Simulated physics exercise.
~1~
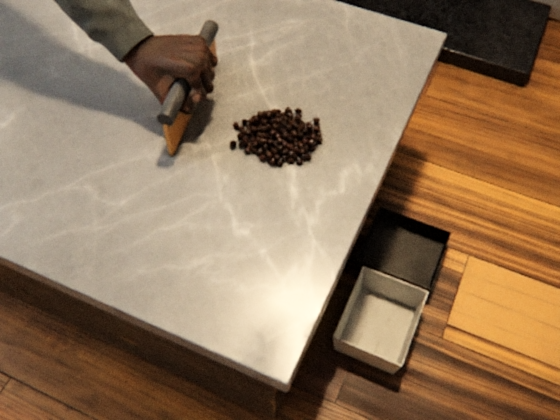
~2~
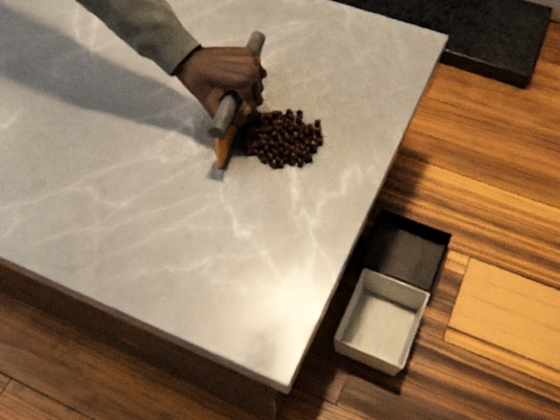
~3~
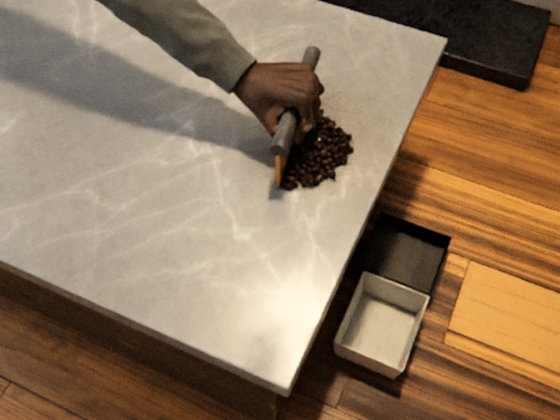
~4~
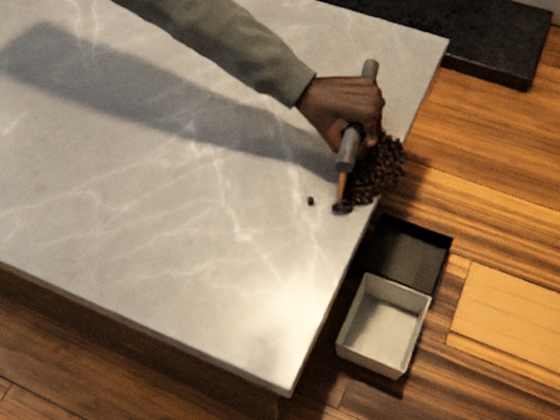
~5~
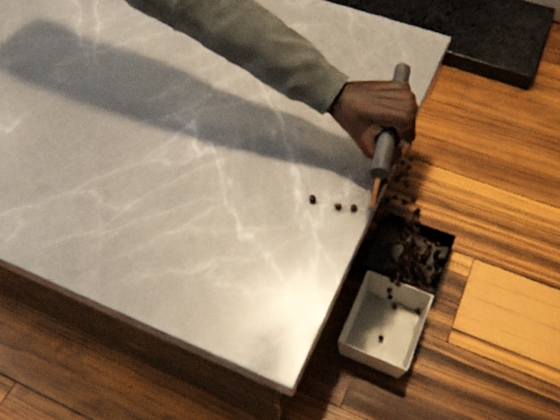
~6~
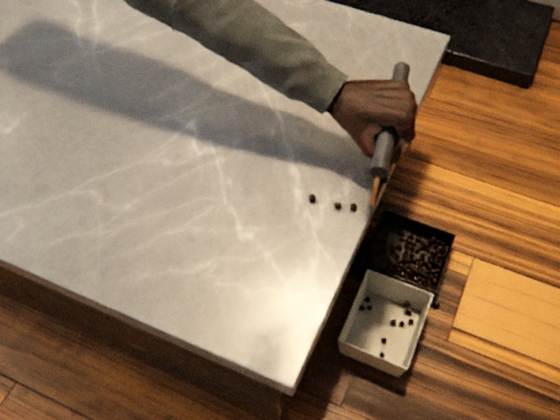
To begin with, a hand in a grey-green sleeve holds a scraper to the left of a small heap of coffee beans on a pale marble tabletop. The hand pushes the scraper right, meets the beans and sweeps them toward the table's edge, above a black tin and a white tin. As the heap reaches the edge, a few beans slip behind the blade. The scraper halts at the edge and the beans spill over, tumbling downward. Most end up in the black tin, several land in the white one, and three stay on the marble.
